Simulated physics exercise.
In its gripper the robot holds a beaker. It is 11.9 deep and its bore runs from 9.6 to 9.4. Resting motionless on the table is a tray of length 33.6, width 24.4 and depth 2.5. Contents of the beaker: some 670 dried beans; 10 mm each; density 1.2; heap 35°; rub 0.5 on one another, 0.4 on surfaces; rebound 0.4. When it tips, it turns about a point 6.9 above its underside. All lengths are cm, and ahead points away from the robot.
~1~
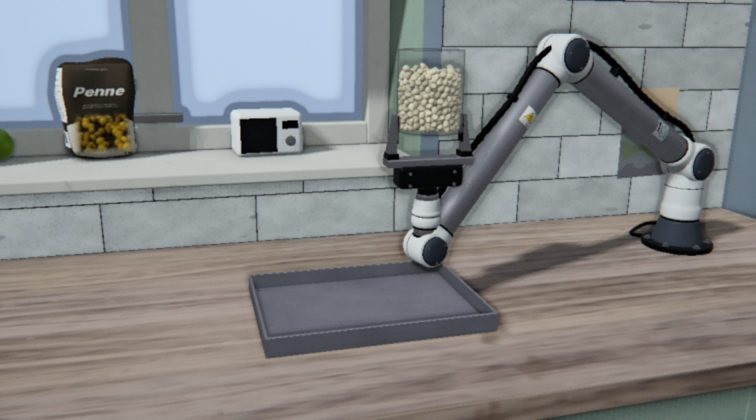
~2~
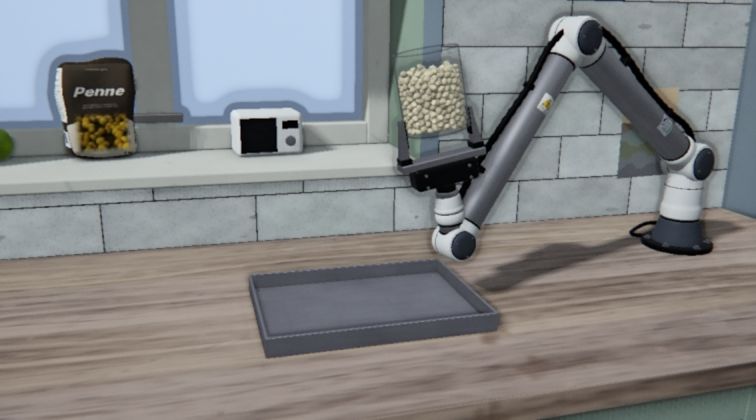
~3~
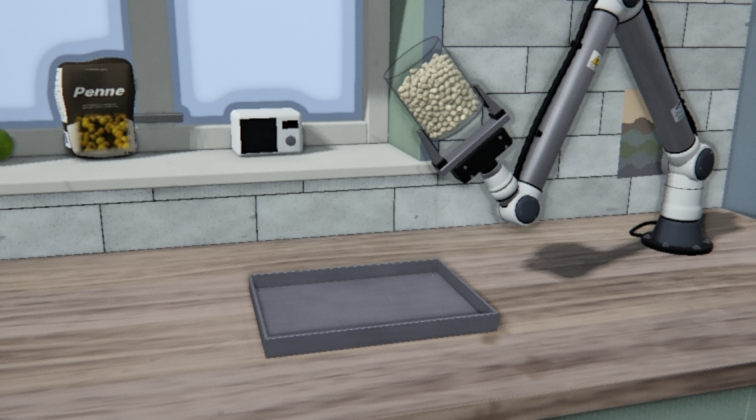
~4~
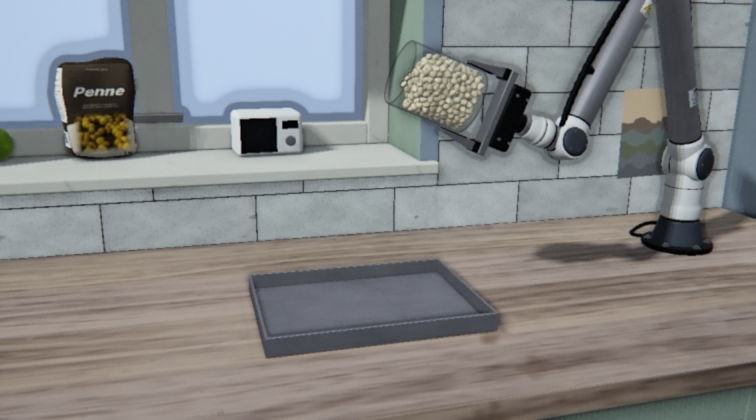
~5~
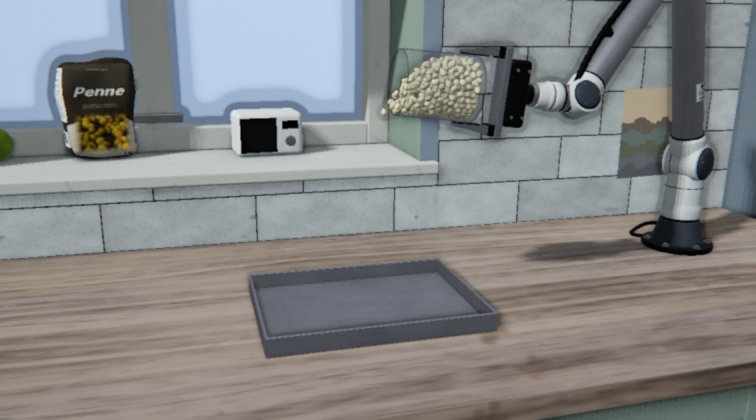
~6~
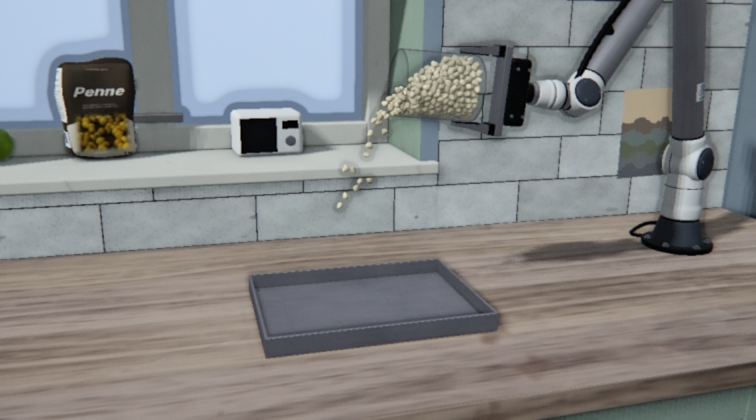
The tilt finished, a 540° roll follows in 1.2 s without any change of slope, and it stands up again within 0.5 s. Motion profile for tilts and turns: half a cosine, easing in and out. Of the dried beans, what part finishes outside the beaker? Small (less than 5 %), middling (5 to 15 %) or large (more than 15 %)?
Large.
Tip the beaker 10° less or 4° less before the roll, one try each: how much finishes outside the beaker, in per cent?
You'd get close to 15 per cent, then close to 25 per cent.
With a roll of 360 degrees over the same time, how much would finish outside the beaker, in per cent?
Share: Close to 35 %.
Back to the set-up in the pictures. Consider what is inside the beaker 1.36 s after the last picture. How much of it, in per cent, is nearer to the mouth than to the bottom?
It comes to around 35 per cent, more or less.
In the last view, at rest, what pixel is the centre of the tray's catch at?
In the last view, around (332, 311).
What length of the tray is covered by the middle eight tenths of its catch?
Roughly 18 centimetres.
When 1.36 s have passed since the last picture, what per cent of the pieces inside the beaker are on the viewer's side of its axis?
It's close to 60 percent.
Then, 0.68 s on, tipped 85°, highest piece 39 above the table; 544 in the beaker, 77 in the tray, 51 in flight or on a rim.
Then, 1.36 s on, tipped 65°, highest piece 37 above the table; 425 in the beaker, 229 in the tray, 4 on the table or floor, 14 in flight or on a rim.
Then, 1.90 s on, upright, highest piece 38 above the table; 424 in the beaker, 244 in the tray, 4 on the table or floor.
Then, 2.60 s on, upright, highest piece 38 above the table; 424 in the beaker, 244 in the tray, 4 on the table or floor.
In the end, 424 in the beaker, 244 in the tray, 4 on the table or floor. That is 37 % outside the beaker.
